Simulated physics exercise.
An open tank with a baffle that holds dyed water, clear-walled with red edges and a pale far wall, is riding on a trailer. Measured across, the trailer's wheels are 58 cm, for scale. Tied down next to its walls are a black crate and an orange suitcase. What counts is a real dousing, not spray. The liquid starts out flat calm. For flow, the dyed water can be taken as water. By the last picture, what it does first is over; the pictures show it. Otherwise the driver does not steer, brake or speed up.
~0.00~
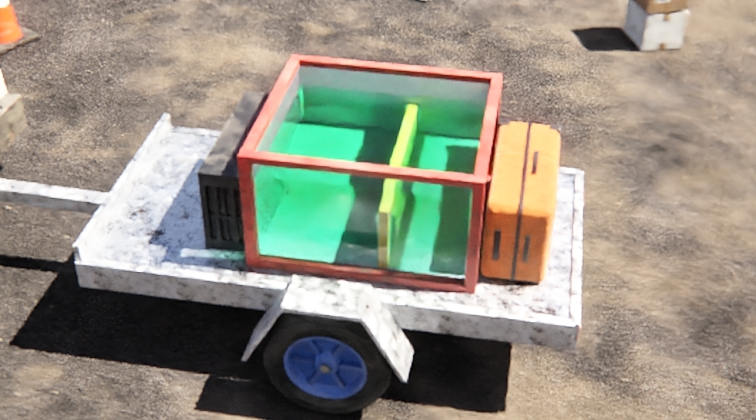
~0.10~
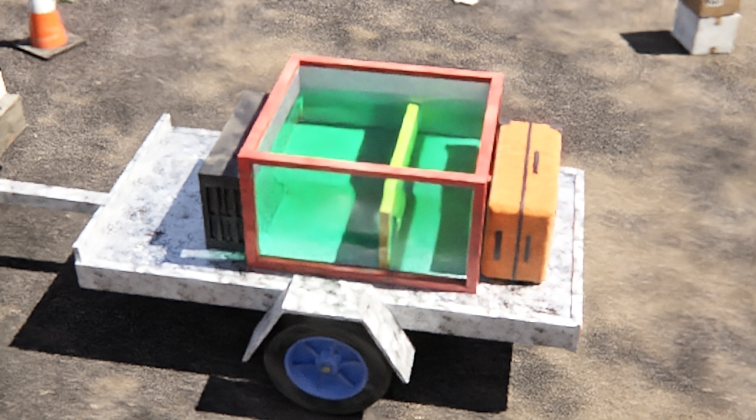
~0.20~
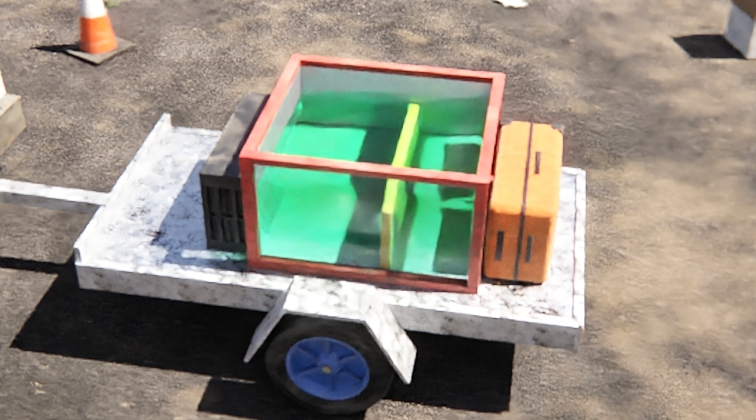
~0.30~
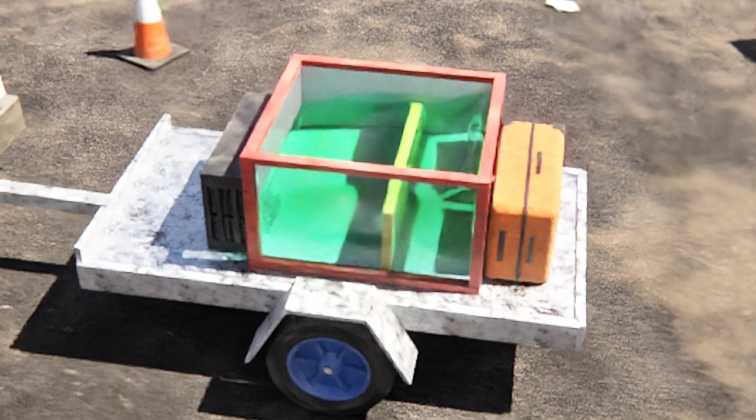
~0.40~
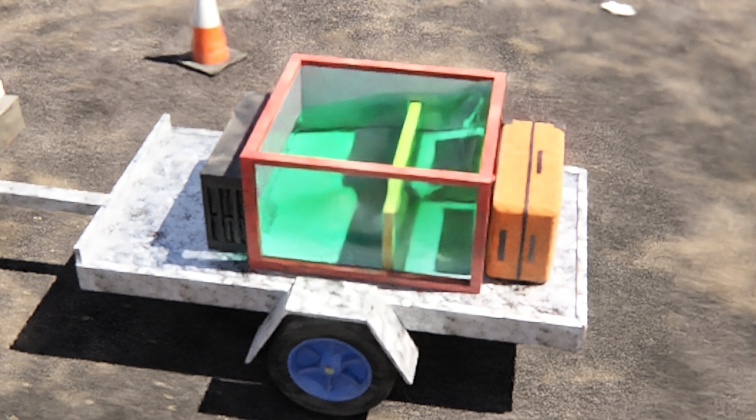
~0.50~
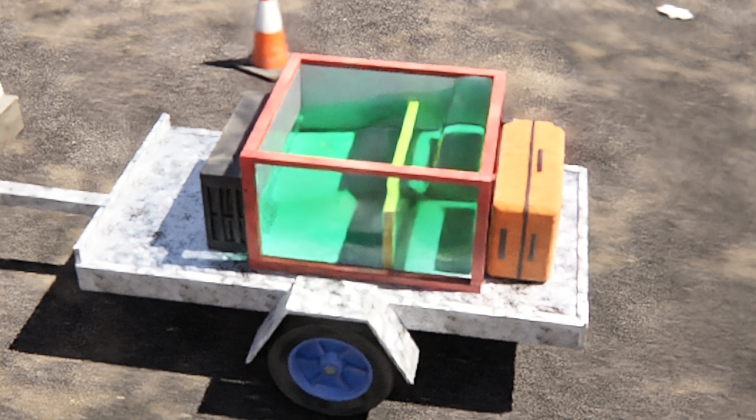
On a trailer, green liquid in a red-edged tank gradually tilts up toward the orange suitcase.
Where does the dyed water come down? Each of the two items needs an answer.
Here's how it goes: The black crate remains untouched and the orange suitcase remains untouched.
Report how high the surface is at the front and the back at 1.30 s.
Front 48 cm and back 38 cm.
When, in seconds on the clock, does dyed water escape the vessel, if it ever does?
Honestly, it never happens at all.
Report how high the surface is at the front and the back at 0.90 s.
Roughly 42 cm in front and 46 cm behind.
After 0.90 s front 41 cm, middle 43 cm, back 45 cm above the floor; no loss so far.
After 1.30 s front 48 cm, middle 39 cm, back 38 cm above the floor; no loss so far.
After 1.80 s front 39 cm, middle 44 cm, back 44 cm above the floor; no loss so far.
After 3.48 s there is no loss; the black crate has caught nothing and the orange suitcase nothing.
